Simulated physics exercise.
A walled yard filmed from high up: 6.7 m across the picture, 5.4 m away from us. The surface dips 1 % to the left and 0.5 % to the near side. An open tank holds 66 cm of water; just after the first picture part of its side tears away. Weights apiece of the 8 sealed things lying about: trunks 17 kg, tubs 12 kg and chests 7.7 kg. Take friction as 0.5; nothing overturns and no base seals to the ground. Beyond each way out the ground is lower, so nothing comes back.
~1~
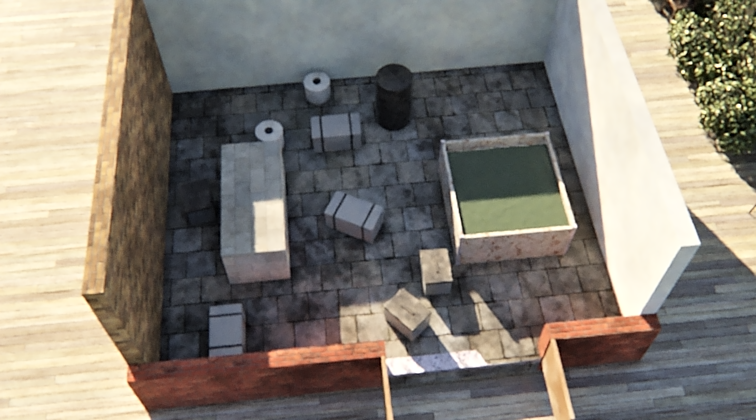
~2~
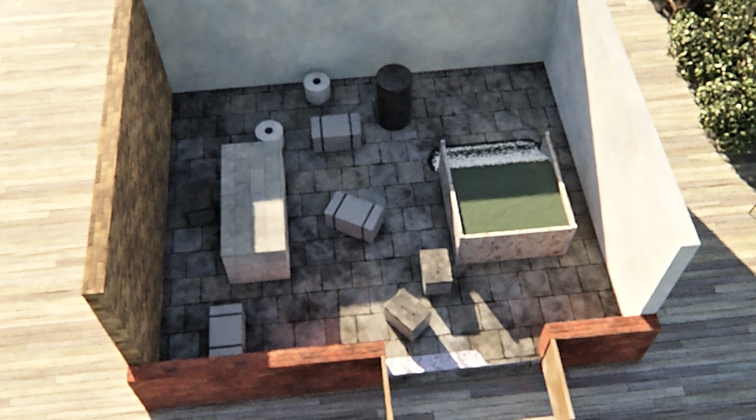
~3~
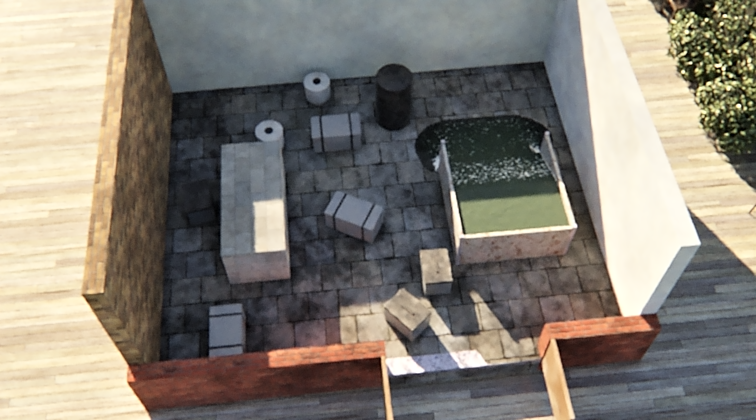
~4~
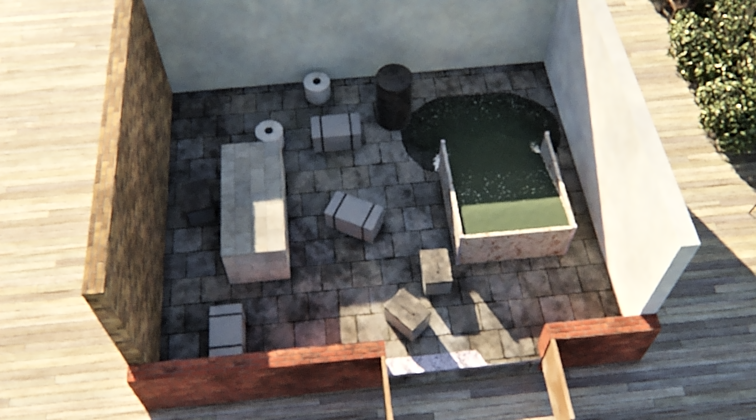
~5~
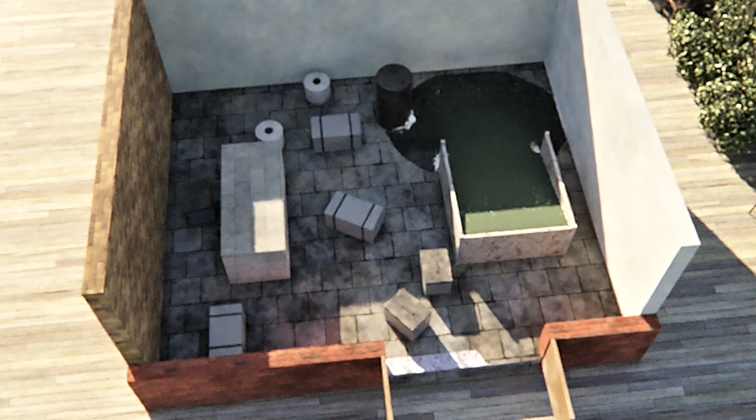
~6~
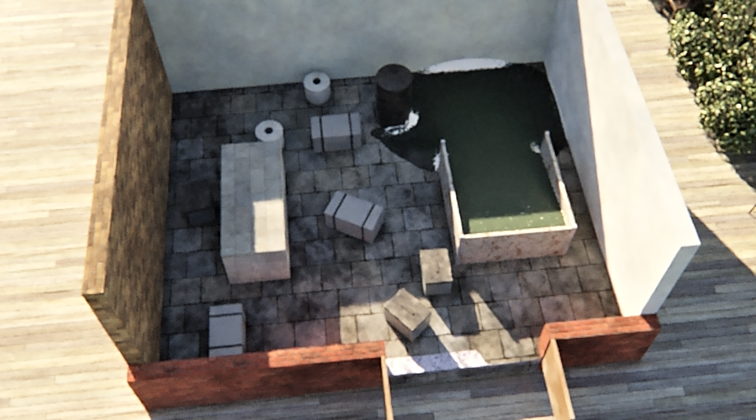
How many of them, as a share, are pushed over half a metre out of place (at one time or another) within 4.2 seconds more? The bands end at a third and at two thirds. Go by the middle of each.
It is from one to two thirds.
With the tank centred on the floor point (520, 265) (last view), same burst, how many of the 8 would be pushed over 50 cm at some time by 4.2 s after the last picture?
In that case 4 of them.
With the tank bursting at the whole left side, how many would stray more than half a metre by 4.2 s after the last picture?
In that case 8 of them.
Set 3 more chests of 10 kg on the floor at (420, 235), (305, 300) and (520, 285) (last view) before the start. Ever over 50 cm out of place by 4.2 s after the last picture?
In turn: Under, less, under.
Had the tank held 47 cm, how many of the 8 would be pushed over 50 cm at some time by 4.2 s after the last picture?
Then 1.
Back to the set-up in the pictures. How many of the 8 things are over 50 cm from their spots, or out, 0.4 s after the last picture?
By then 0.
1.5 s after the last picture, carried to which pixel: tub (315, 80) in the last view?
Around (288, 92).
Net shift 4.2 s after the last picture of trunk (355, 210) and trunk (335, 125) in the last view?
In turn: 80 cm, 100 cm.
Then, 0.4 s after the last picture 0 of 8 are over 50 cm from their spots; 0 afloat.
Then, 1.5 s after the last picture 1 of 8 are over 50 cm from their spots; 0 afloat.
Then, 2.8 s after the last picture 3 of 8 are over 50 cm from their spots; 1 afloat.
Then, 4.2 s after the last picture 5 of 8 are over 50 cm from their spots, and 5 have been at some point; 2 afloat.
